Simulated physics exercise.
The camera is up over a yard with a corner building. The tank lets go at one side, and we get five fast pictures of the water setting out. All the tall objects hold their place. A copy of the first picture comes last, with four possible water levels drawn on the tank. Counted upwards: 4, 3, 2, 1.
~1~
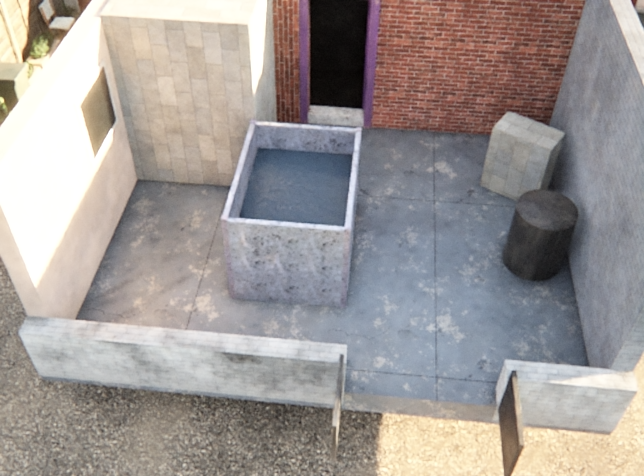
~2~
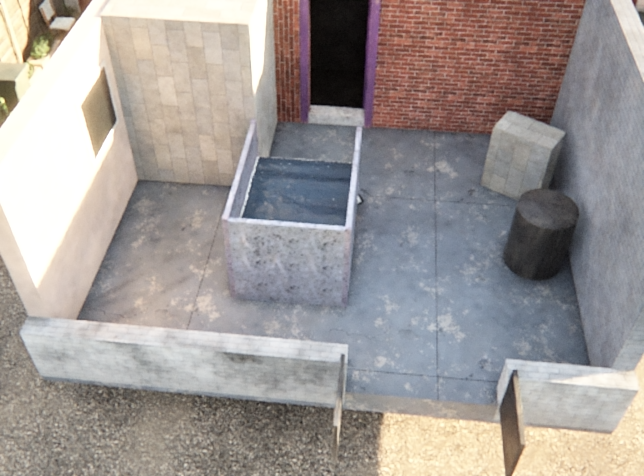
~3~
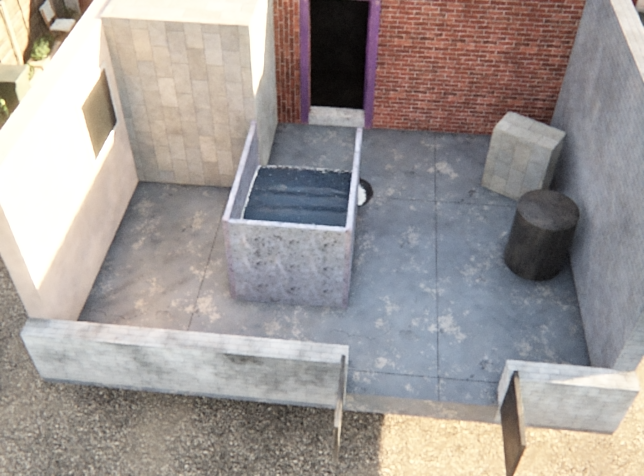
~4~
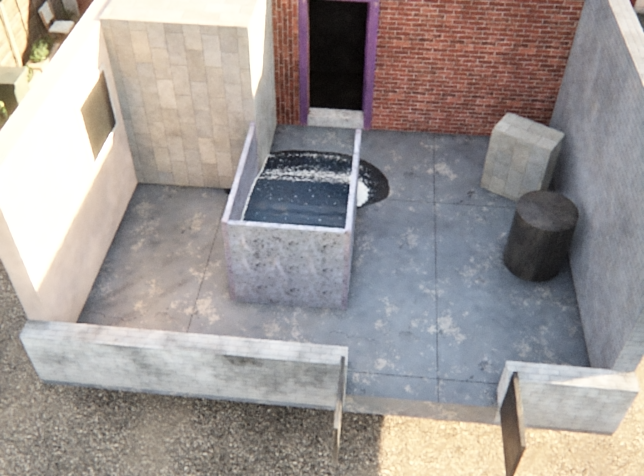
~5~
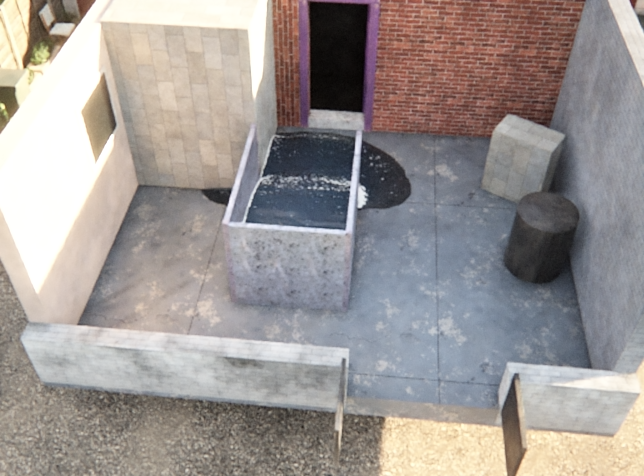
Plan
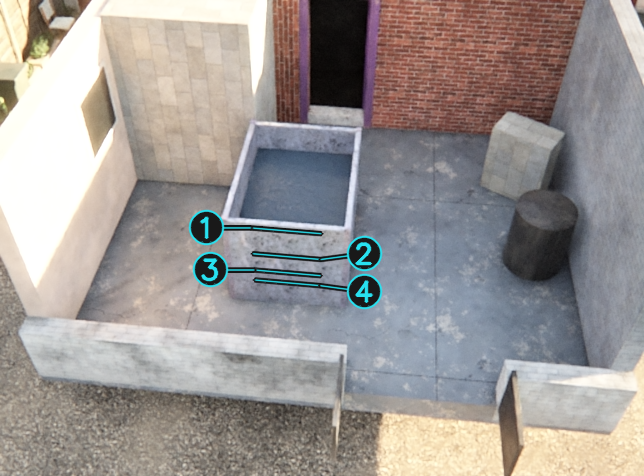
Water lying still in a grey tank, then pouring out its far side and spreading left and right near a purple doorway.
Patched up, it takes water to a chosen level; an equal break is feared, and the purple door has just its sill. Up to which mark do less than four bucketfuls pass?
4 will do.
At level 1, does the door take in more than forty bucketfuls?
Yes, it does.
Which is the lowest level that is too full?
Here it is level 3.
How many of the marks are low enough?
One of them.
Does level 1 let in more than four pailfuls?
Yes, that goes wrong.
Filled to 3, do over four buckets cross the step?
Yes, it does.
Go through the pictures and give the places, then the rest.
The first frame shows water in the tank at rest, its middle at (297, 195); foot of the purple doorway at (336, 125); open gate at (426, 349).
In the second frame, water covers 1 % of the ground, its front hidden from here.
In the third frame, water covers 4 % of the ground, its front hidden from here.
In the fourth frame, water covers 8 % of the ground, its front hidden from here.
The fifth frame shows front seen at (392, 164), 14 % of the ground wet.
On the marked copy, 1 at (285, 230); 2 at (286, 256); 3 at (287, 272); 4 at (287, 282); from the bottom up 4, 3, 2, 1.
Choosing 1, dozens of bucketfuls pour in.
Choosing 2, dozens of bucketfuls pour in.
Choosing 3, about 11 bucketfuls get in.
Choosing 4, a bucket or two gets in.
